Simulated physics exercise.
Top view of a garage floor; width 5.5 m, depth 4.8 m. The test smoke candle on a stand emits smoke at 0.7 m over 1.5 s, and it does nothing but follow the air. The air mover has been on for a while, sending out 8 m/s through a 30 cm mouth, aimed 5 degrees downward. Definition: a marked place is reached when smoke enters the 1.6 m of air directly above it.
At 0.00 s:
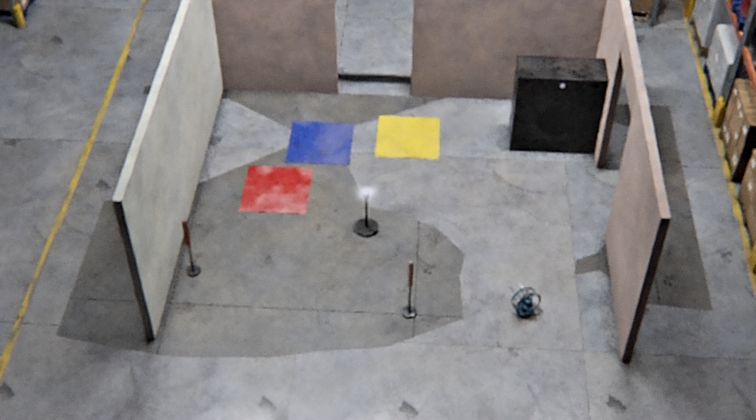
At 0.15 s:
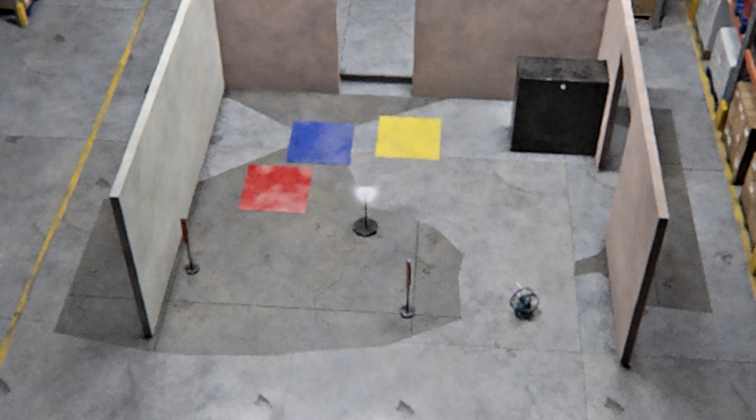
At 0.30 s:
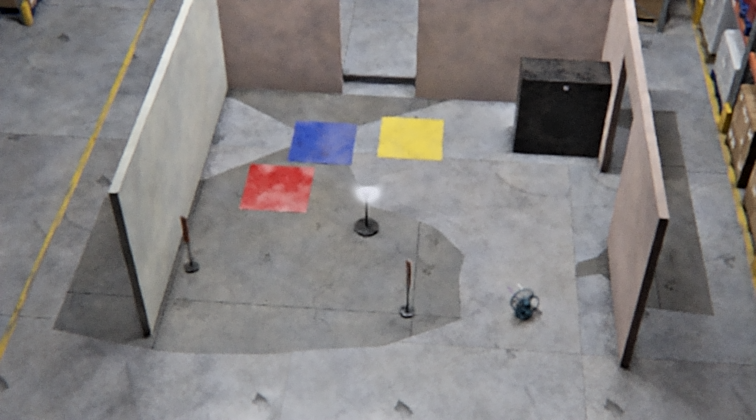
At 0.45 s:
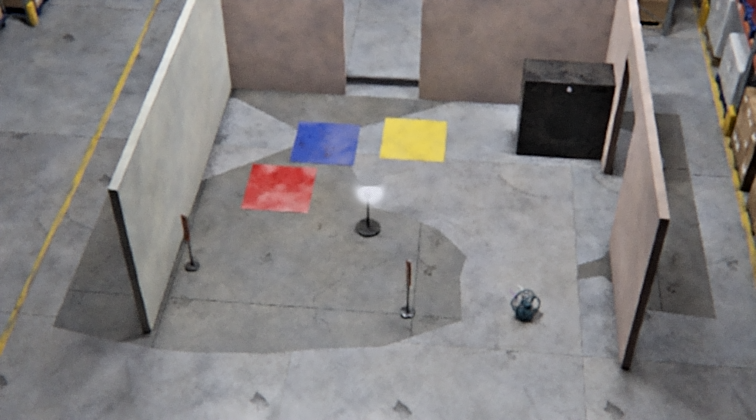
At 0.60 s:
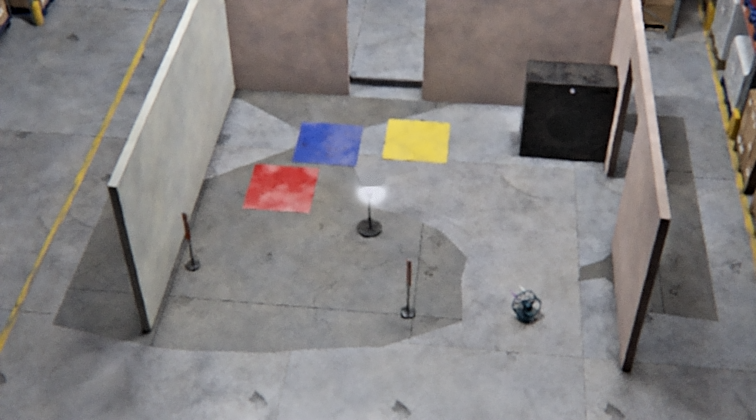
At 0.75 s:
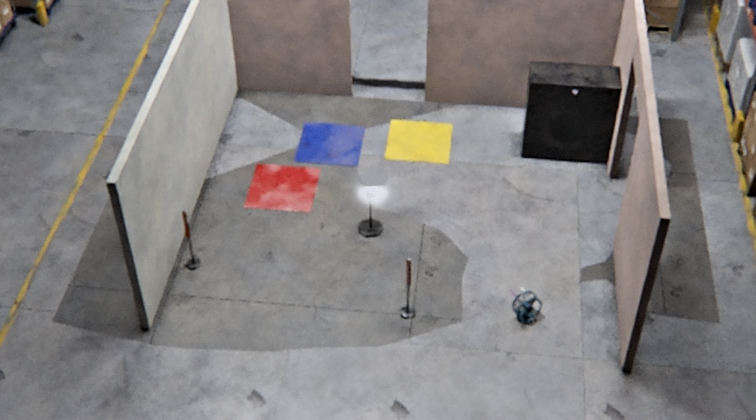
A small puff of white smoke hangs above a dark stand on a grey garage floor, seen from high above at an angle. Pale walls enclose red, blue and yellow squares left of and behind the stand, two thin reddish-topped posts in front, a black cabinet at back right and a small dark fan at lower right. The puff spreads slightly, staying by the stand, while the camera shifts slightly.
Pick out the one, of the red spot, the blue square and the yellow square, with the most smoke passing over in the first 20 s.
It is the blue one.
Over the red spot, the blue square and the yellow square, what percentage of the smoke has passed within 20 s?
20 % red, 80 % blue, 10 % yellow, roughly.
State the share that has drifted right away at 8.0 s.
Estimated value: Around 20 per cent.
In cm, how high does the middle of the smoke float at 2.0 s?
I'd put it at around 60 cm up.
By 2.0 s, 0 % is gone from the area; 0 % has passed over the red spot, 0 % over the blue square and 0 % over the yellow square, and the middle of the rest is near (378, 187).
By 4.0 s, 0 % is gone from the area; 1 % has passed over the red spot, 11 % over the blue square and 2 % over the yellow square, and the middle of the rest is near (385, 183).
By 8.0 s, 18 % is gone from the area; 20 % has passed over the red spot, 77 % over the blue square and 10 % over the yellow square, and the middle of the rest is near (231, 79).
By 20.0 s, 92 % is gone from the area; 20 % has passed over the red spot, 78 % over the blue square and 10 % over the yellow square.
